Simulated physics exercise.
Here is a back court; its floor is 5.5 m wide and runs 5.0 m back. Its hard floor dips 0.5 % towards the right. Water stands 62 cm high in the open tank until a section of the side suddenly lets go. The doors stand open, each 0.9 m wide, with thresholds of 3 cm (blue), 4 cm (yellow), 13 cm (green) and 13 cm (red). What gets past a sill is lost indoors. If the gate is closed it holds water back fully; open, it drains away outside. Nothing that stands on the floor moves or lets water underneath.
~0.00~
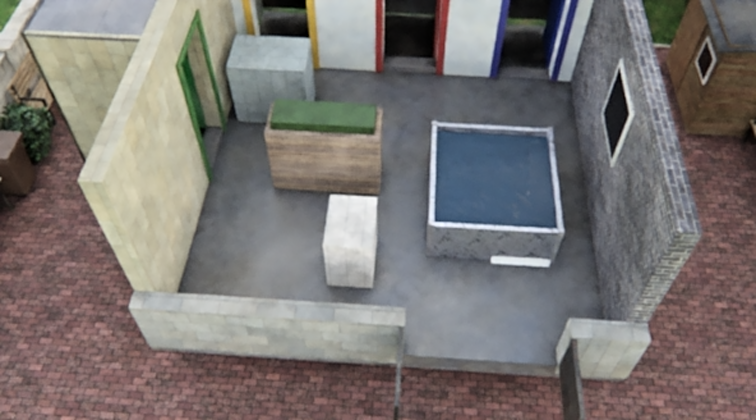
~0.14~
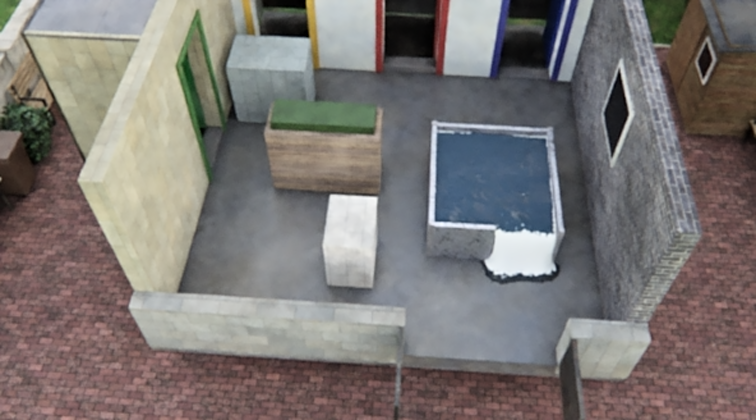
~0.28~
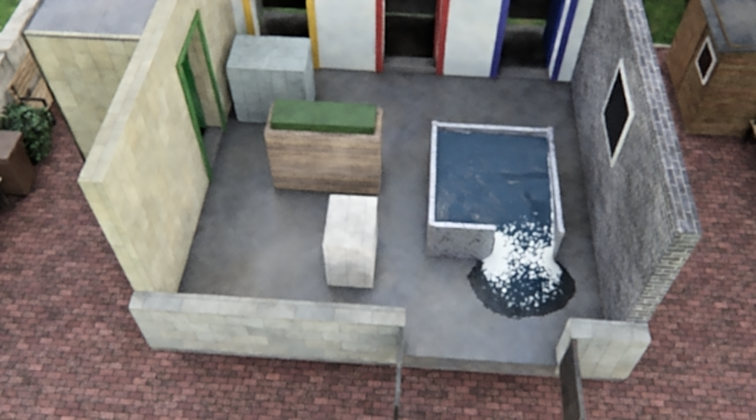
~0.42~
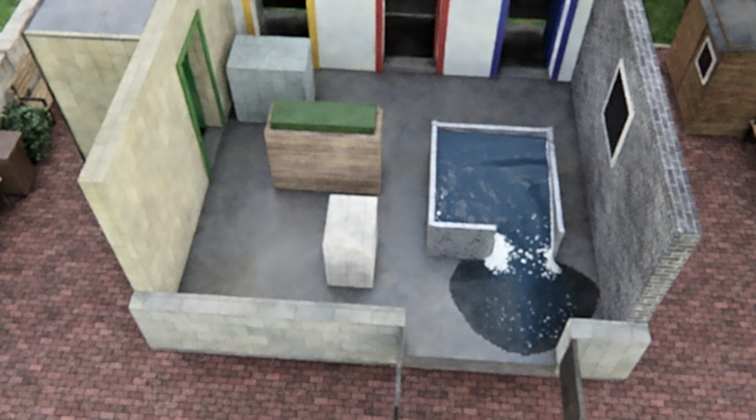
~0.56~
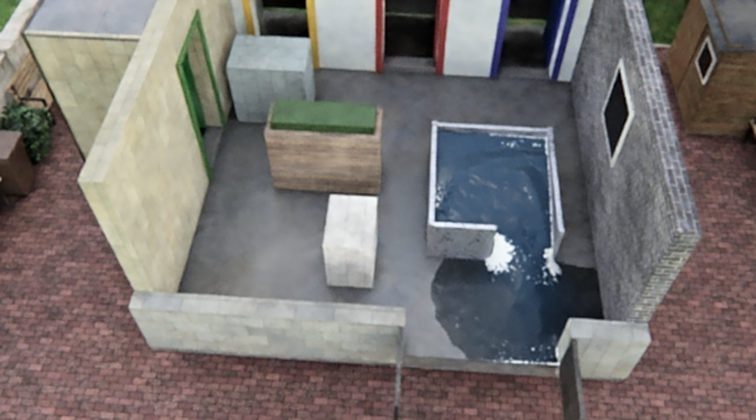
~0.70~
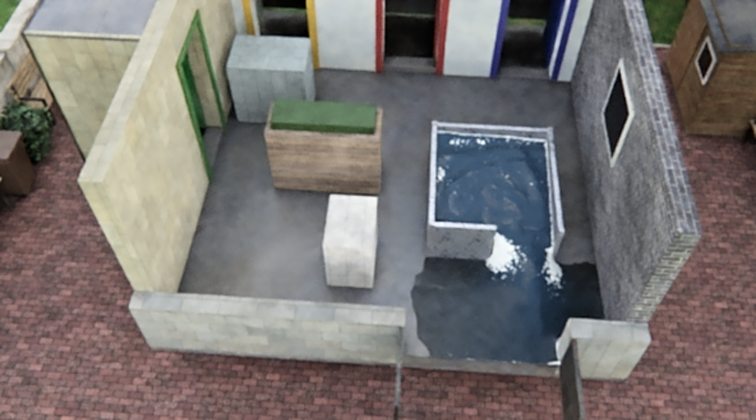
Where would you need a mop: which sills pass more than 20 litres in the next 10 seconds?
The water let in: At the blue door it goes over the limit; at the yellow door it keeps below the limit; at the green door it keeps below the limit; at the red door it stays under the limit.
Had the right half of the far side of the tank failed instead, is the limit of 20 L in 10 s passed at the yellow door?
Then: Yellow past it.
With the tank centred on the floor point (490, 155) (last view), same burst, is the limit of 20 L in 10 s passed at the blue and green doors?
Then: Blue below, green not over.
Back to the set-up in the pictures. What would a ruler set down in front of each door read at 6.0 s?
Depths in cm: Blue 7, yellow 0, green 0, red 1.
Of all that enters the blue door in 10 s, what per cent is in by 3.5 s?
Some 0 per cent by then.
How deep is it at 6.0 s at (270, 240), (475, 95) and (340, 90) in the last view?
In that order: 0, 2 and 0 cm.
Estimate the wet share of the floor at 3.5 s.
Some 20 per cent of it.
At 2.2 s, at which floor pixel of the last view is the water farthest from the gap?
Around (339, 332).
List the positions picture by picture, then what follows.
Still water, 62 cm deep, in the open tank at (493, 178), in the first frame.
The front is at (552, 271), 0.5 m from the gap at (521, 248); 0.2 m2 of floor is under water; 62 cm left at the back of the open tank, in the second frame.
The front is at (509, 310), 0.8 m from the gap at (521, 250); 0.8 m2 of floor is under water; 62 cm left at the back of the open tank, in the third frame.
The front is at a hidden place, 1.3 m from the gap at (521, 250); 1.7 m2 of floor is under water; 62 cm left at the back of the open tank, in the fourth frame.
The front is at a hidden place, 1.6 m from the gap at (521, 250); 2.5 m2 of floor is under water; 59 cm left at the back of the open tank, in the fifth frame.
The front is at a hidden place, 1.8 m from the gap at (521, 250); 2.8 m2 of floor is under water; 53 cm left at the back of the open tank, in the sixth frame.
After 1.4 s water covers 10 % of the floor and is deepest (40 cm) near (598, 350); blue door not reached, yellow door not reached, green door not reached, red door not reached.
After 2.2 s water covers 15 % of the floor and is deepest (31 cm) near (598, 350); blue door not reached, yellow door not reached, green door not reached, red door not reached.
After 3.5 s water covers 20 % of the floor and is deepest (22 cm) near (583, 349); blue door not reached, yellow door not reached, green door not reached, red door not reached.
After 6.0 s water covers 25 % of the floor and is deepest (14 cm) near (598, 350); blue door 7 cm at the sill, 33 L in, yellow door not reached, green door not reached, red door 1 cm at the sill, 0 L in.
After 10.0 s water covers 35 % of the floor and is deepest (8 cm) near (583, 349); blue door 4 cm at the sill, 56 L in, yellow door not reached, green door not reached, red door 1 cm at the sill, 0 L in.
